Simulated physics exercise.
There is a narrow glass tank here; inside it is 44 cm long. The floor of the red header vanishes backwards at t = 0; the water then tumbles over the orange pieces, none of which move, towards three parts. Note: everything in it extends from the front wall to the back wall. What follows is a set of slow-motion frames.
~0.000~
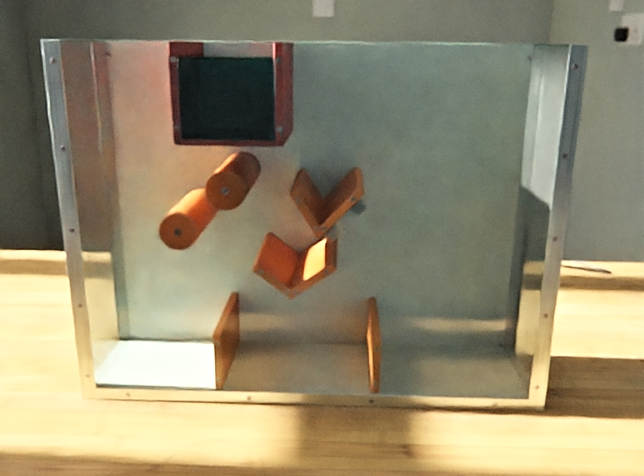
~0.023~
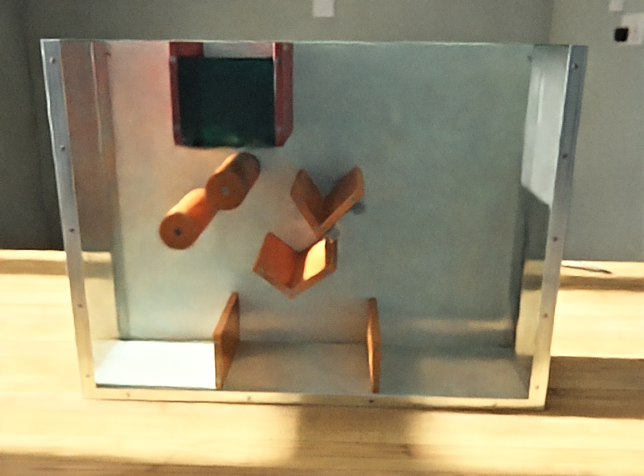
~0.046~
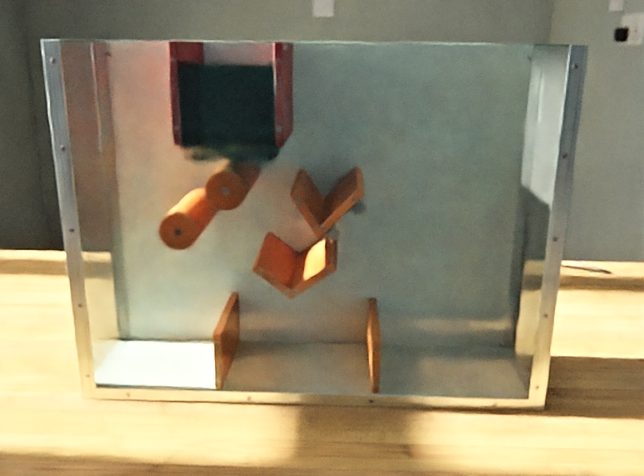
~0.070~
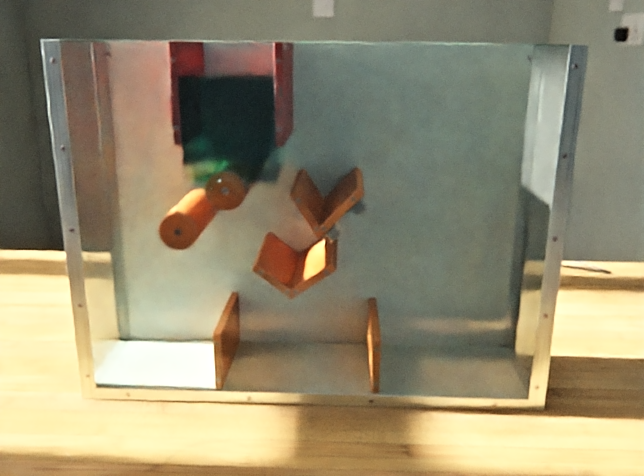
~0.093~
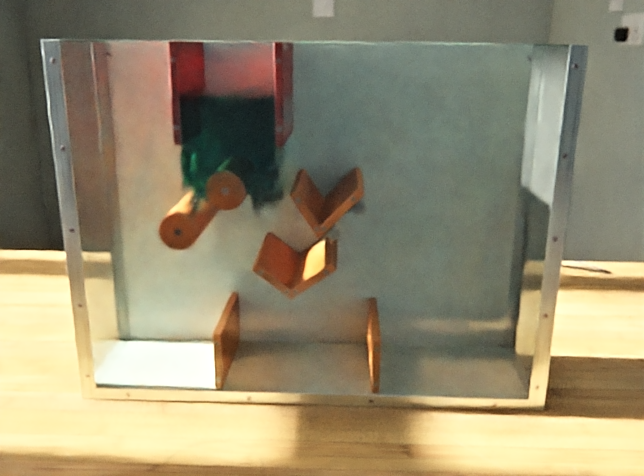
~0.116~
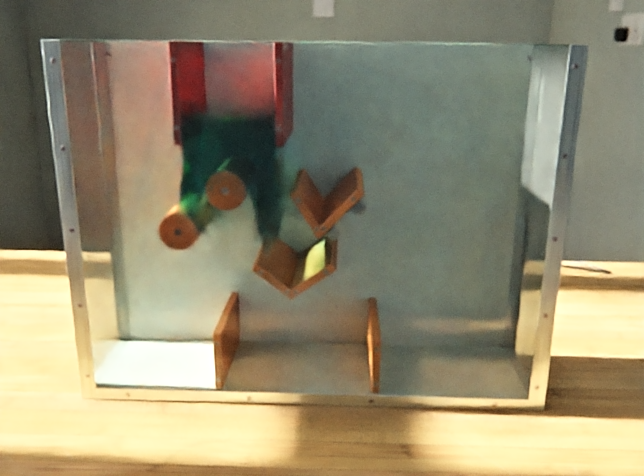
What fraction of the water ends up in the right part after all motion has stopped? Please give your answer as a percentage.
Roughly 35 % of it ends up there.
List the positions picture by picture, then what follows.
Bottom of the water (193, 139); top (265, 59); the piece under the header is centred near (225, 191); divider tops at (217, 336) and (377, 342), in the first frame.
Bottom of the water (245, 148); top (265, 60), in the second frame.
Bottom of the water (269, 162); top (265, 67), in the third frame.
Bottom of the water (244, 182); top (203, 79); below the header it spans (183, 160) to (275, 153), in the fourth frame.
Bottom of the water (256, 213); top (255, 98); below the header it spans (184, 180) to (275, 172), in the fifth frame.
Bottom of the water (271, 244); top (257, 122); below the header it spans (179, 209) to (276, 192), in the sixth frame.
After 0.21 s 91 per cent has yet to come down; below, left 0, middle 9, right 0.
After 0.35 s 56 per cent has yet to come down; below, left 26, middle 18, right 0.
After 0.68 s 7 per cent has yet to come down; below, left 35, middle 25, right 33.
In the end the left part holds 35, the middle 25 and the right 33 per cent.
